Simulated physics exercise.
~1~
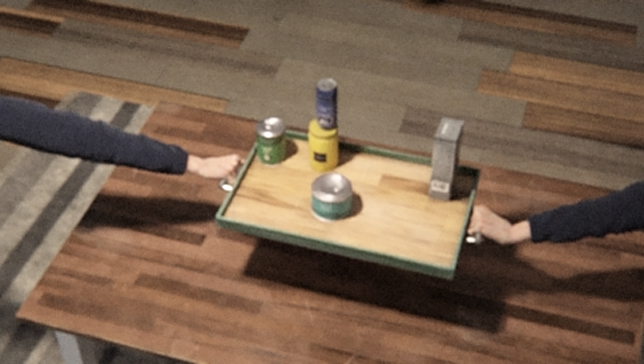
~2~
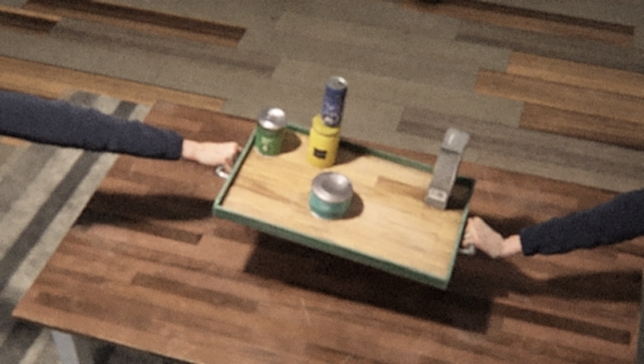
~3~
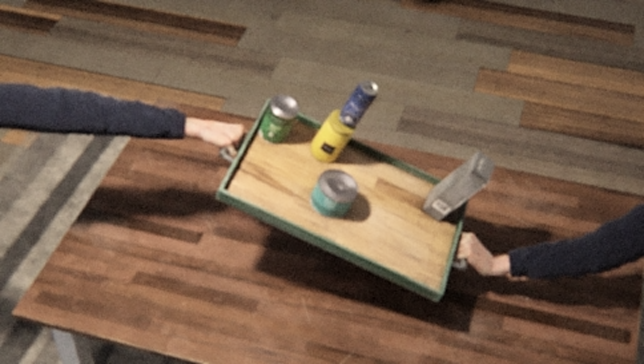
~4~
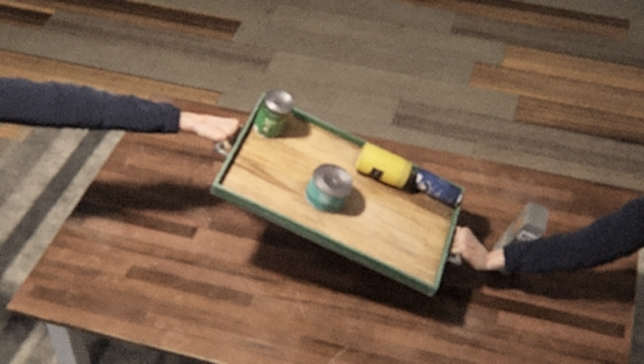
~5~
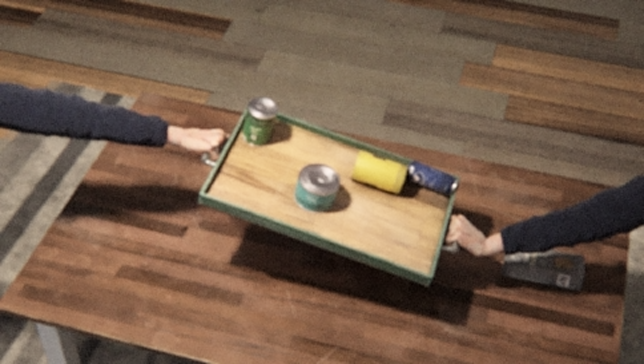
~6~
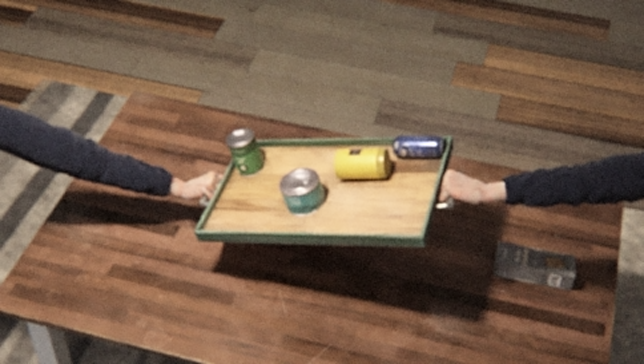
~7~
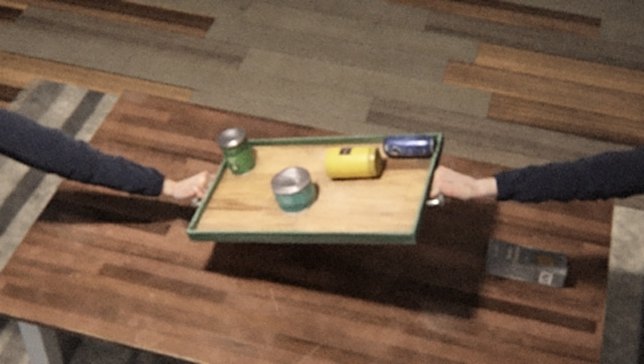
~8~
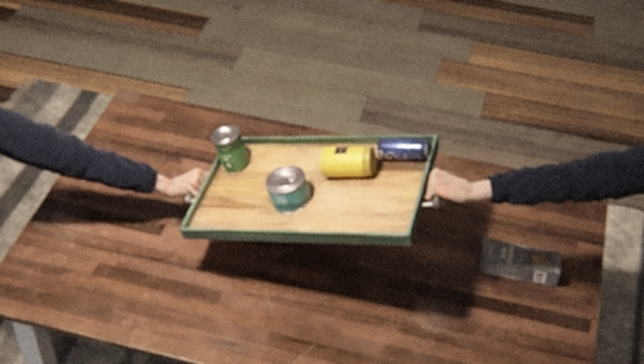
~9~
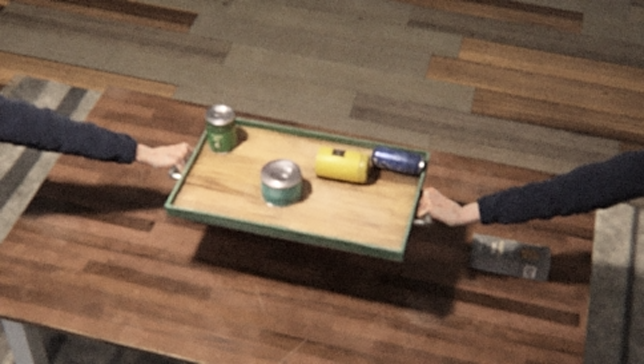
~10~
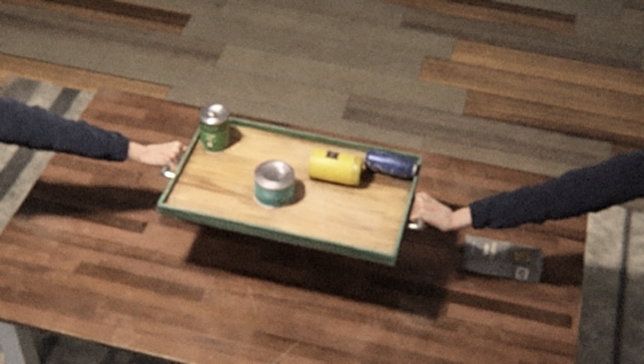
A wooden tray with a green rim, gripped at each end by a hand in a dark sleeve, hovers over a brown plank table seen from above. It carries a green tin at back left, a yellow jar with a blue can on top, a grey carton at right and a turquoise tub near the middle. The right side dips, and the stack and carton lean, then topple, the carton dropping off onto the table. The tray swings back the other way, then levels. The jar and can lie on their sides at back right, while tin and tub stand upright.
